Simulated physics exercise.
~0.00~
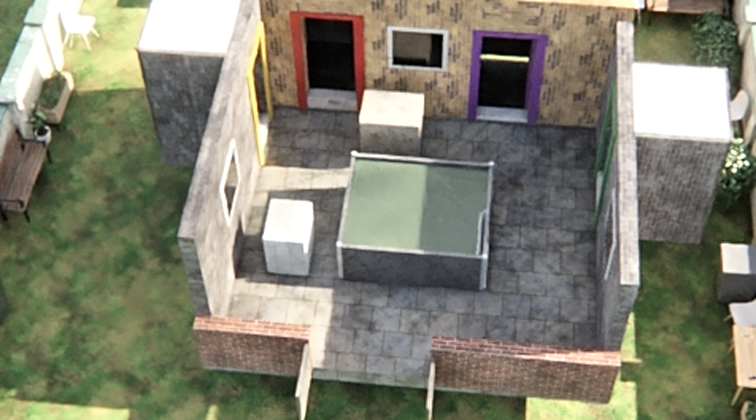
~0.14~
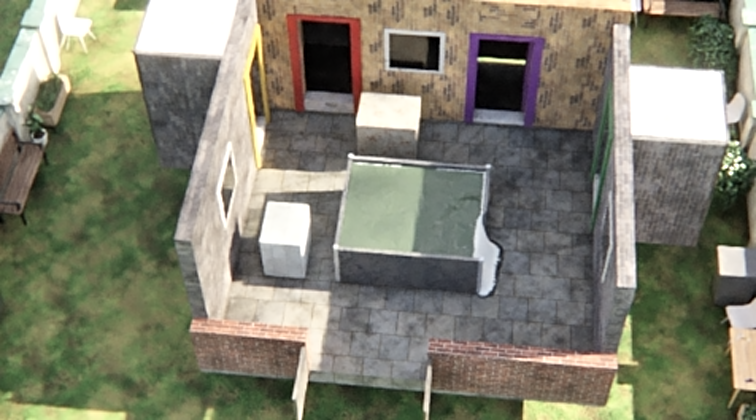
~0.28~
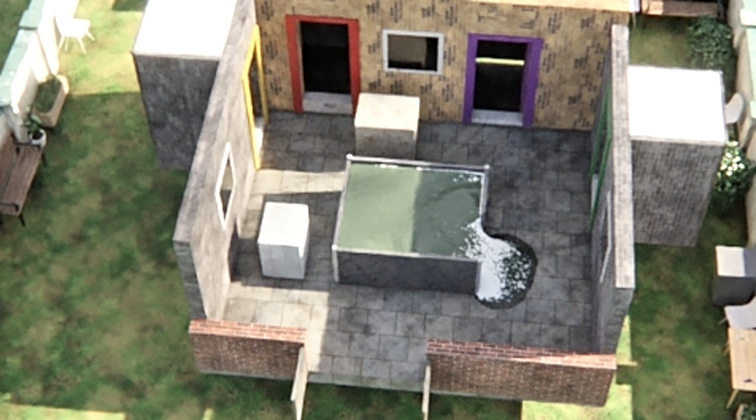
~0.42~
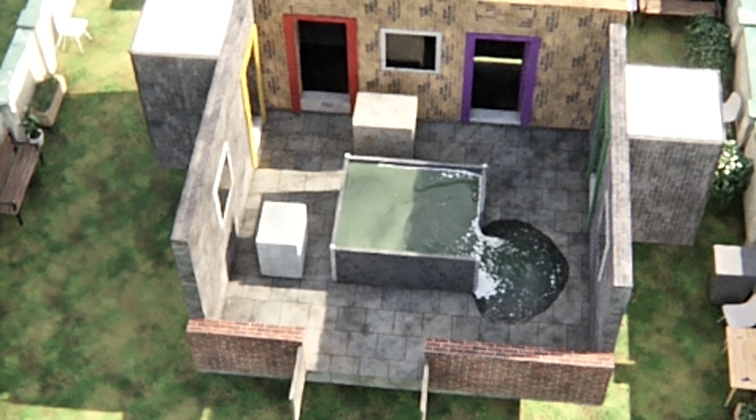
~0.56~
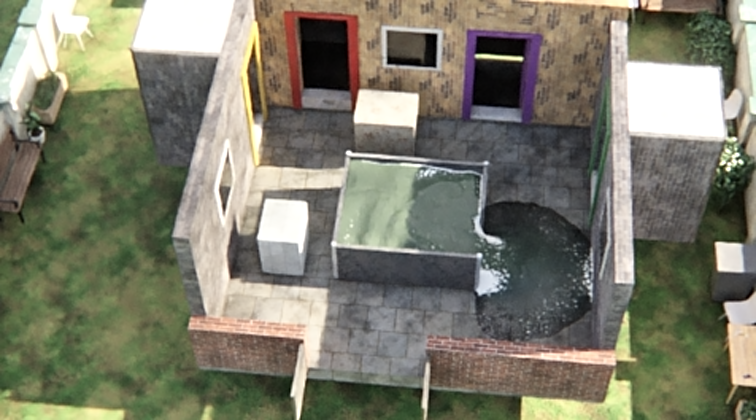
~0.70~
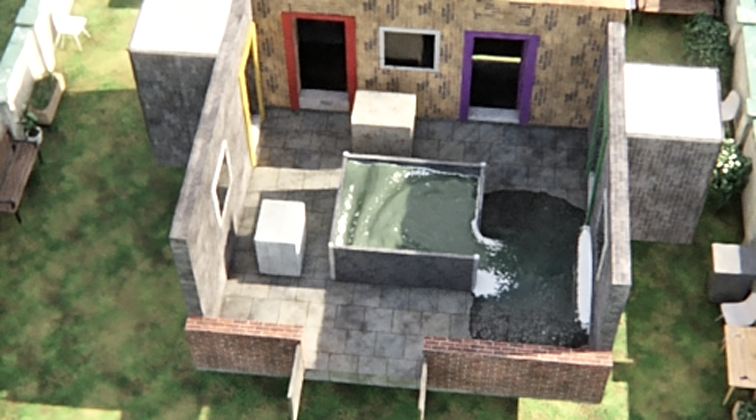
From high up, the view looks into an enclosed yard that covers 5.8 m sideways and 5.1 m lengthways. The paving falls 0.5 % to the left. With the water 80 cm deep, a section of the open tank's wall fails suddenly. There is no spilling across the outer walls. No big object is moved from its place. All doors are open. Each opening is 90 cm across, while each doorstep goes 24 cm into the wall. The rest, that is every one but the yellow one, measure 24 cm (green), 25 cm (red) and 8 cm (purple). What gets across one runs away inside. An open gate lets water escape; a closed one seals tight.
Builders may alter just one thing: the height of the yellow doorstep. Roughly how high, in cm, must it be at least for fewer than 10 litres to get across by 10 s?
Roughly 13.5 cm is just enough.
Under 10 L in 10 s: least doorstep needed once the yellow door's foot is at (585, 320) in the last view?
Roughly 36 cm.
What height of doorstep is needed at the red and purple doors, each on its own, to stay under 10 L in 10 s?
About 13.5 cm at red and about 12.0 cm at purple.
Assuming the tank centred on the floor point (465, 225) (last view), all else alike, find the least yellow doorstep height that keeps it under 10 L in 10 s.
Then roughly 14.0 cm.
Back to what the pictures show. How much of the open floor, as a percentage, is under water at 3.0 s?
Wet share: Around 60 %.
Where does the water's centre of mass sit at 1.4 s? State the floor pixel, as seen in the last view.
Centre of the water: Approx. (453, 250) px.
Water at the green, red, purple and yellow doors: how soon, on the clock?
Door green: 0.8 seconds; door red: 3.4 seconds; door purple: 2.2 seconds; door yellow: 4.5 seconds.
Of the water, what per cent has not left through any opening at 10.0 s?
Water still present: Approx. 92 %.
After 1.4 s water covers 25 % of the floor, deepest (60 cm) near (587, 378); it has not reached the yellow door.
After 3.0 s water covers 60 % of the floor, deepest (34 cm) near (587, 358); it has not reached the yellow door.
After 10.0 s water covers 95 % of the floor, deepest (18 cm) near (245, 201); 16 cm at the yellow door, 0 litres in over its 18 cm doorstep.
At the yellow door as built, the water arrived by 4.3 s and peaked near 16 cm at 10.0 s.
Run again over the same 10 s with other heights there, 23 litres in over 11.5 cm, 2 litres over 16 cm. The limit of 10 litres is kept from about 13.5 cm up.
